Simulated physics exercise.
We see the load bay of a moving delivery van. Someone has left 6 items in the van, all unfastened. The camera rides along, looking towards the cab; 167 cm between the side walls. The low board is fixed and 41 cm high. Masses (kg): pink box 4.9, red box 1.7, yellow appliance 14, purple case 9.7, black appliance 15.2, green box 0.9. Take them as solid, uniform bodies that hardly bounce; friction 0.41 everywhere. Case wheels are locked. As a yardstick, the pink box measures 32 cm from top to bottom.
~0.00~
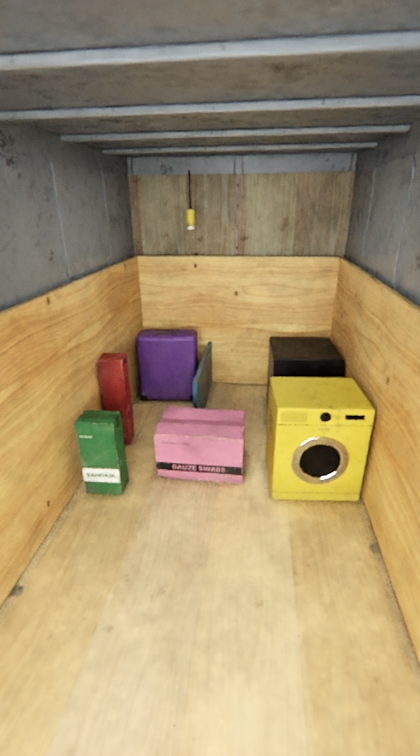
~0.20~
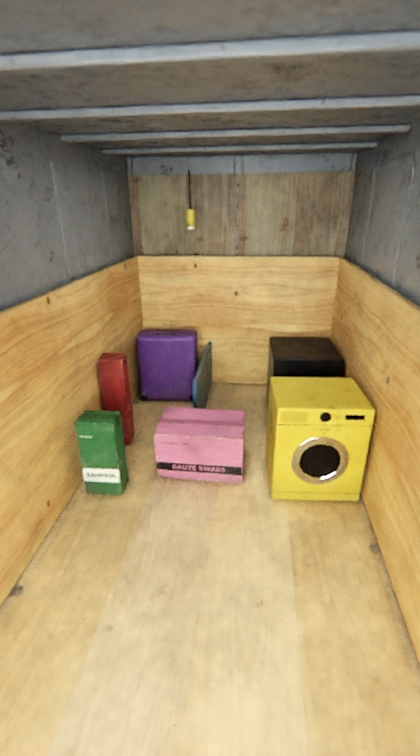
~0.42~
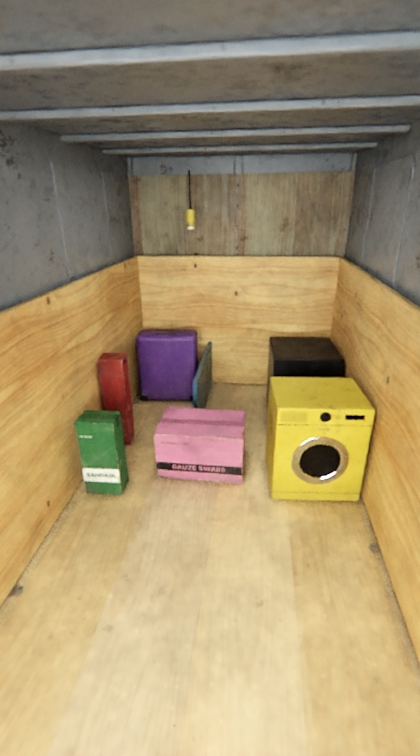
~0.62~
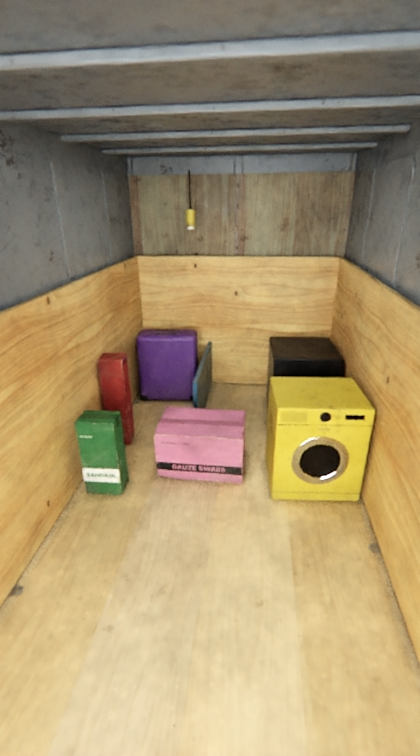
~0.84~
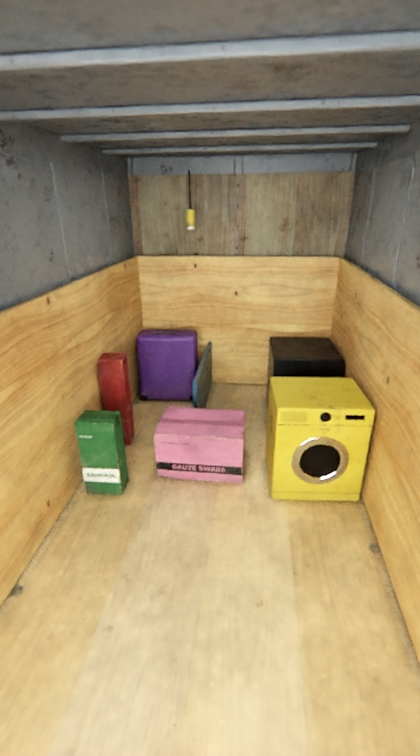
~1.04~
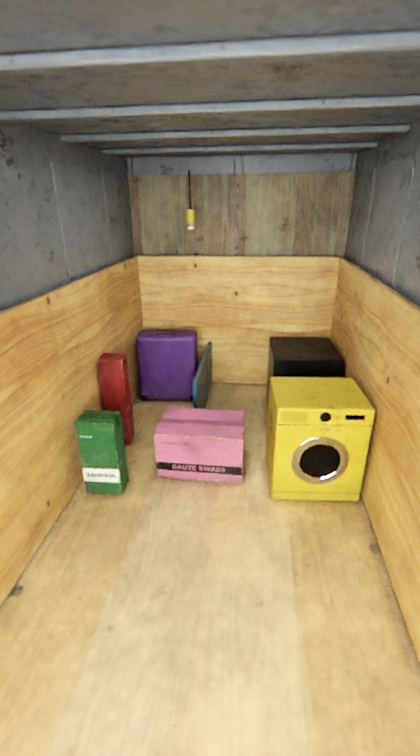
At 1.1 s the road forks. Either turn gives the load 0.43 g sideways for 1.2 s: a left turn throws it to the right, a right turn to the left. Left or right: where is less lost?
The load fares better going right.
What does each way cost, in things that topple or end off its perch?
Left: 1; right: 0.
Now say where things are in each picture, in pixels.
Smooth; pink box (202, 443); red box (117, 400), in the first picture.
Load feels 0.30 g jolt; black appliance (301, 380); green box (103, 453), in the second picture.
Smooth; yellow appliance (313, 437); purple case (169, 365), in the third picture.
Smooth; black appliance (301, 380); green box (103, 453), in the fourth picture.
Smooth; yellow appliance (313, 437); purple case (169, 365), in the fifth picture.
Smooth; pink box (202, 443); red box (117, 400), in the sixth picture.
Turning left. At 1.74 s, load feels 0.43 g right; red box 31° off upright near (143, 401); yellow appliance moved 2 cm; black appliance moved 2 cm.
After 2.04 s, load feels 0.43 g right; red box on its side near (200, 431); pink box moved 5 cm near (210, 443); green box moved 6 cm.
In the end (2.9 s), toppled in the van, red box; the other 5 under 15 cm from the start. In the last view, pink box near (213, 444), red box near (237, 432).
Turning right instead, nothing is lost, 0 of 6 in all.
